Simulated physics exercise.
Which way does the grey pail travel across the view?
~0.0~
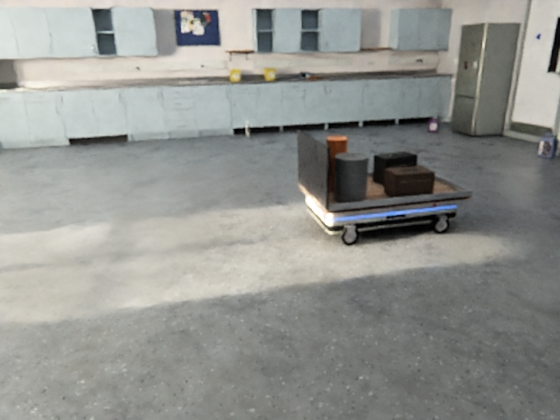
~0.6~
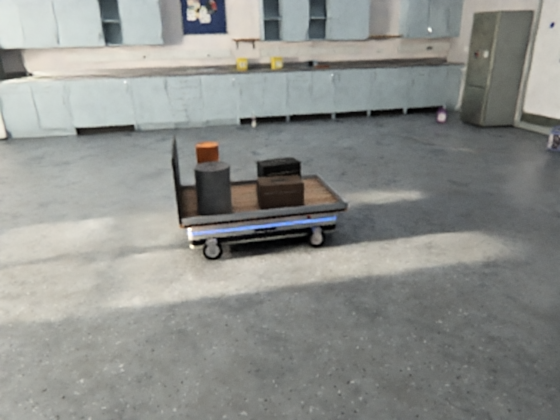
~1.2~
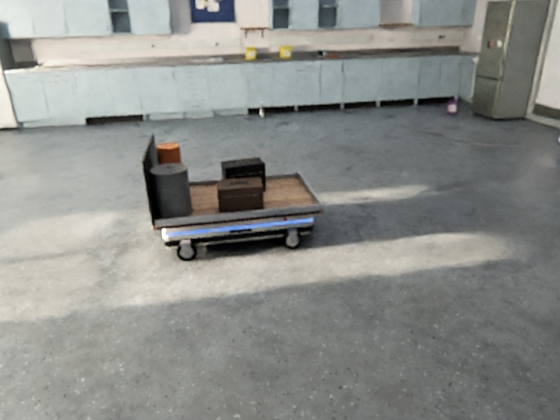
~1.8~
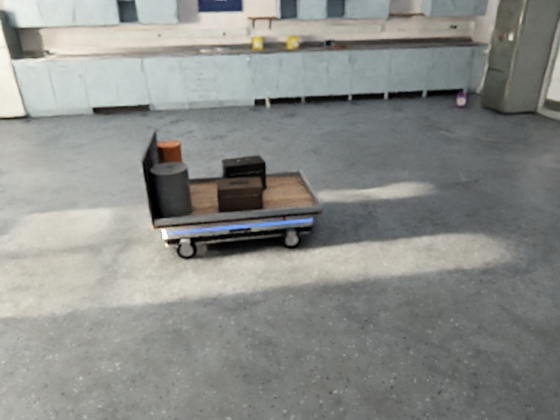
The grey pail travels to the left, riding on the cart.
